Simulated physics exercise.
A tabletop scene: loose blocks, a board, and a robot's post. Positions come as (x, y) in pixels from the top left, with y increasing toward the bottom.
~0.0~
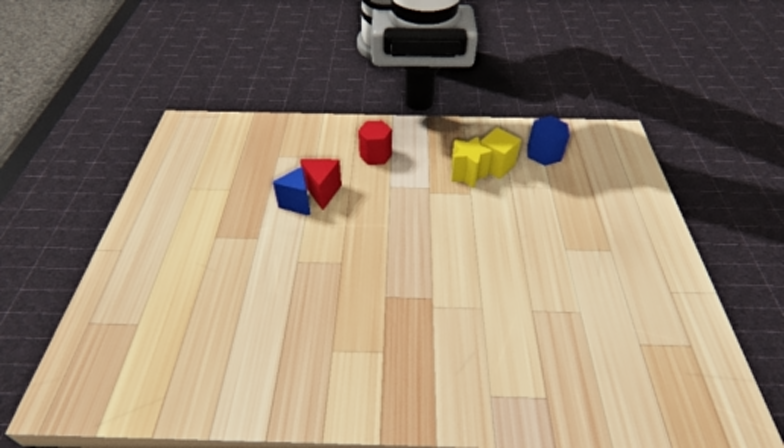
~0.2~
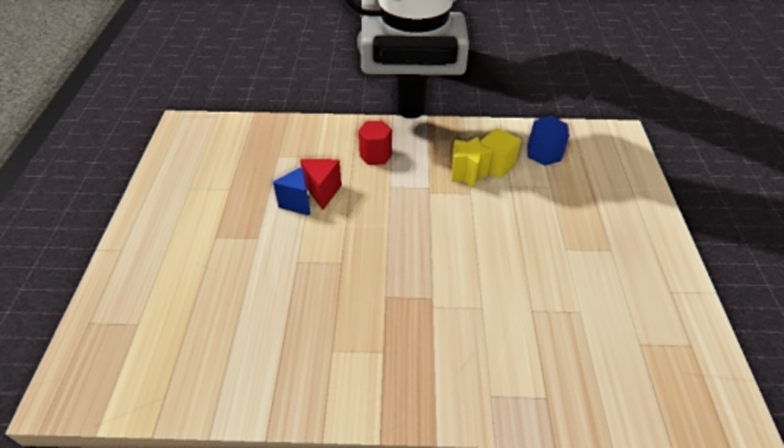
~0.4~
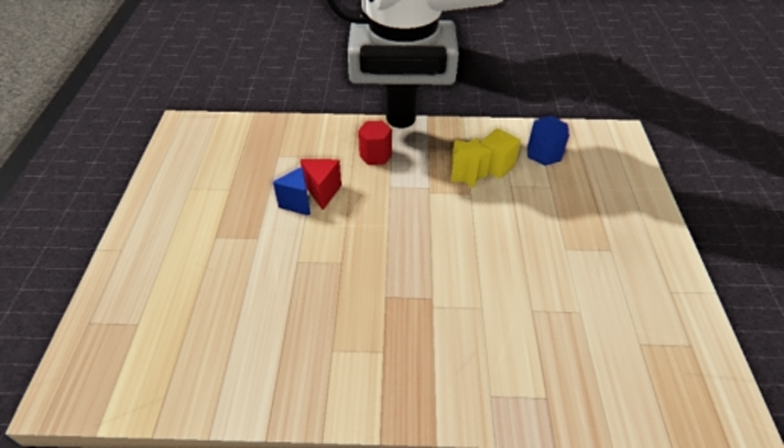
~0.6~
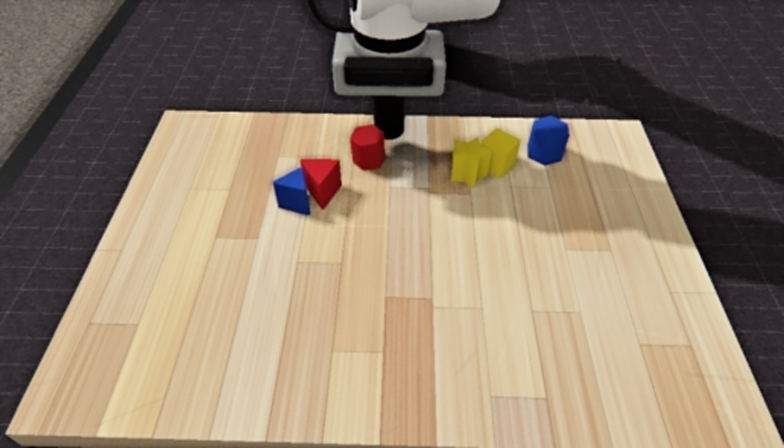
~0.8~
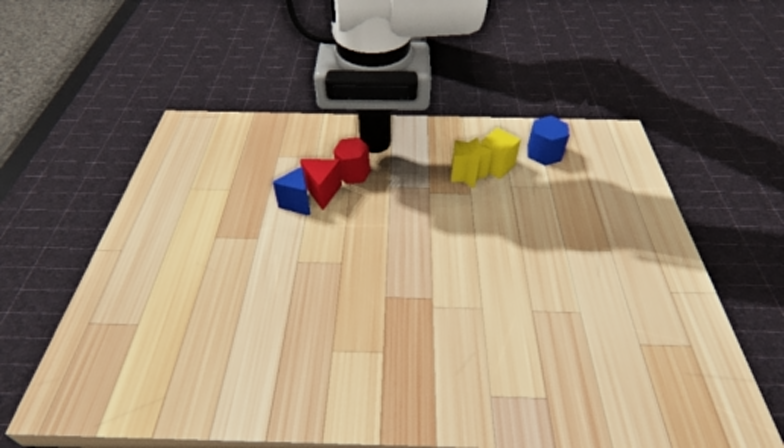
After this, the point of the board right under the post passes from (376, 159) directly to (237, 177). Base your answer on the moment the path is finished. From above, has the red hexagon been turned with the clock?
No.
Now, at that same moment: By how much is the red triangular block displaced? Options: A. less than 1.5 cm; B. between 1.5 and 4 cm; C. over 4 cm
It's B.
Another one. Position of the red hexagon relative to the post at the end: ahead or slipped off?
Left aside or behind.
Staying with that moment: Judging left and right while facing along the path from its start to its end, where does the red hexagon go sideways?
It moves off to the left.
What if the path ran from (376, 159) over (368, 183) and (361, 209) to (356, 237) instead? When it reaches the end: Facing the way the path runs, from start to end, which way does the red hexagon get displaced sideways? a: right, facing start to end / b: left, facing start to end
It's a.
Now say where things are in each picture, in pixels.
In the first picture, tip of the post at (419, 103), middles of tops, blue triangular block at (293, 179), red triangular block at (320, 167), red hexagon at (375, 129).
In the second picture, post at (411, 111), nothing pushed.
In the third picture, post at (401, 120), nothing pushed.
In the fourth picture, post at (389, 132), red hexagon at (368, 134).
In the fifth picture, post at (375, 145), blue triangular block at (293, 179), red triangular block at (320, 167), red hexagon at (351, 147).
The first path, step by step. One third of the way, post at (328, 151); blue triangular block at (289, 182), turned 15° clockwise; red triangular block at (314, 181), turned 30° clockwise; red hexagon at (328, 162), turned 80° anticlockwise.
Two thirds of the way, post at (280, 157); blue triangular block at (289, 182), turned 15° clockwise; red triangular block at (314, 180), turned 30° clockwise; red hexagon at (328, 162), turned 80° anticlockwise.
At the end, post at (232, 163); blue triangular block at (289, 182), turned 15° clockwise; red triangular block at (314, 180), turned 30° clockwise; red hexagon at (328, 162), turned 80° anticlockwise.
